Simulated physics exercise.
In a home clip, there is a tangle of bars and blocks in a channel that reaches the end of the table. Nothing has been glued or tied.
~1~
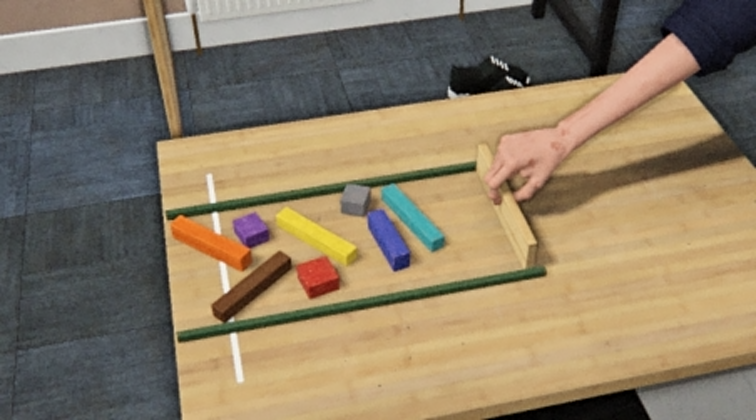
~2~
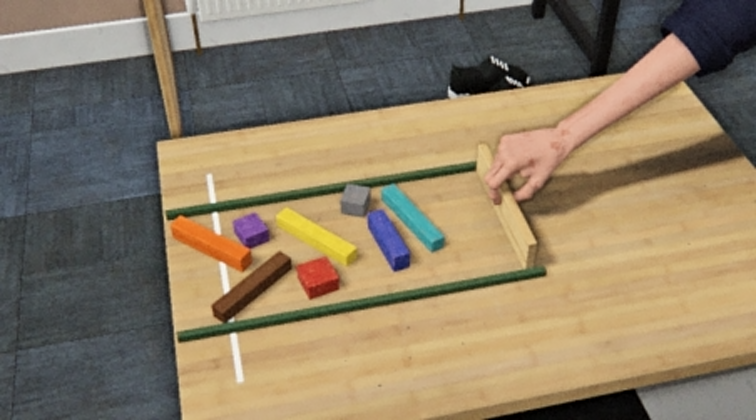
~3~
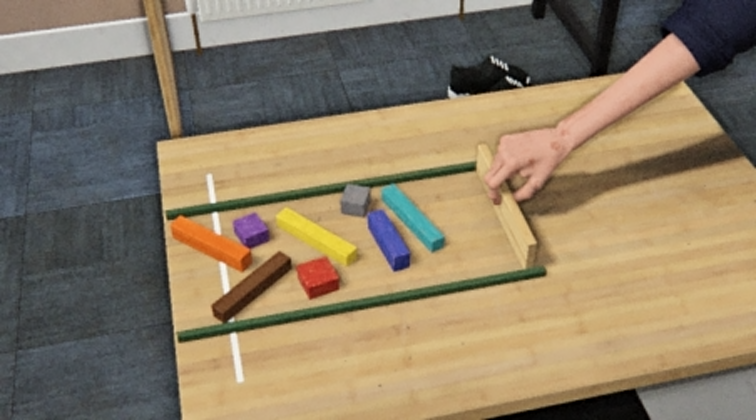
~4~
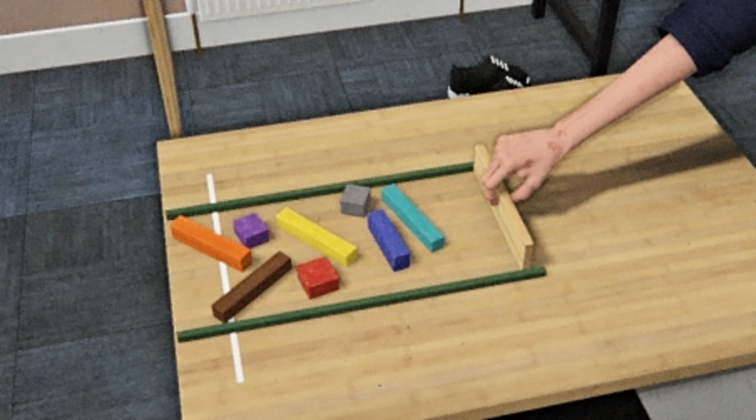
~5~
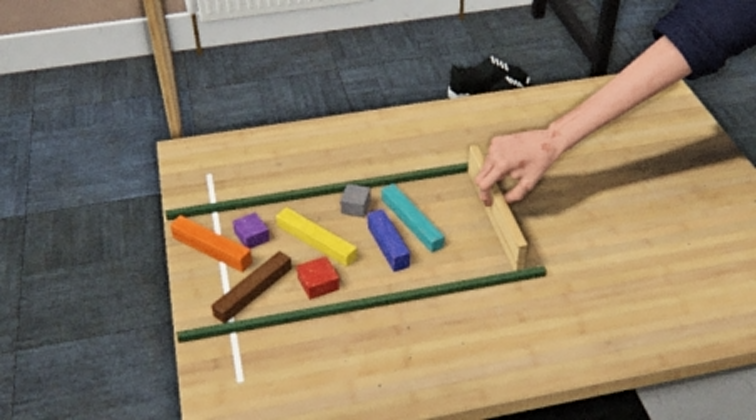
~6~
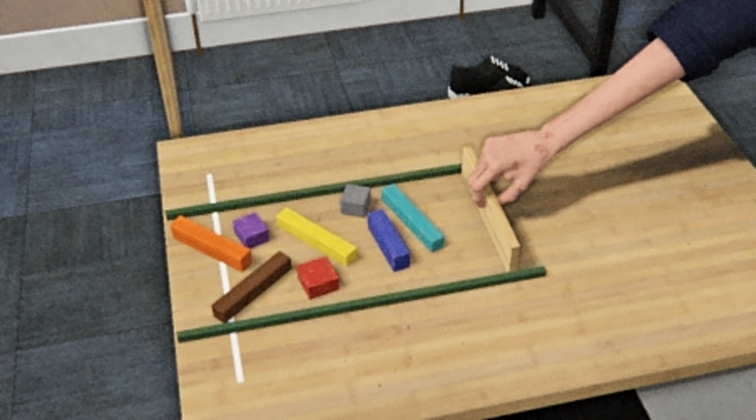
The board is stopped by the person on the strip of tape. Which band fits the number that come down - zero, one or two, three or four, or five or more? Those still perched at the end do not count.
Band: Three to four.
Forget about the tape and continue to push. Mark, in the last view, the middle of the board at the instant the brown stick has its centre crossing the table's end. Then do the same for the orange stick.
About (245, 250), and about (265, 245) for the other.
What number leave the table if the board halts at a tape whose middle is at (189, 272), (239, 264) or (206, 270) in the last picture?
Counts per try, in order: 6 / 3 / 4.
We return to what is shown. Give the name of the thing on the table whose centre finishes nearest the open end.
Result: The yellow bar.
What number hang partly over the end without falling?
It would come to 1.
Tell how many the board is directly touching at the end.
Result: 2 in all.
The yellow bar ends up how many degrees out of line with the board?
The angle is some 5°.
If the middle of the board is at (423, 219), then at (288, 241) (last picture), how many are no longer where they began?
1, then 8.
A little later, none off yet; orange stick at rest near (211, 244); brown stick at rest near (253, 286); purple block at rest near (251, 231).
When it is over, the number that fall off is three or four; down, purple block, brown stick and orange stick.
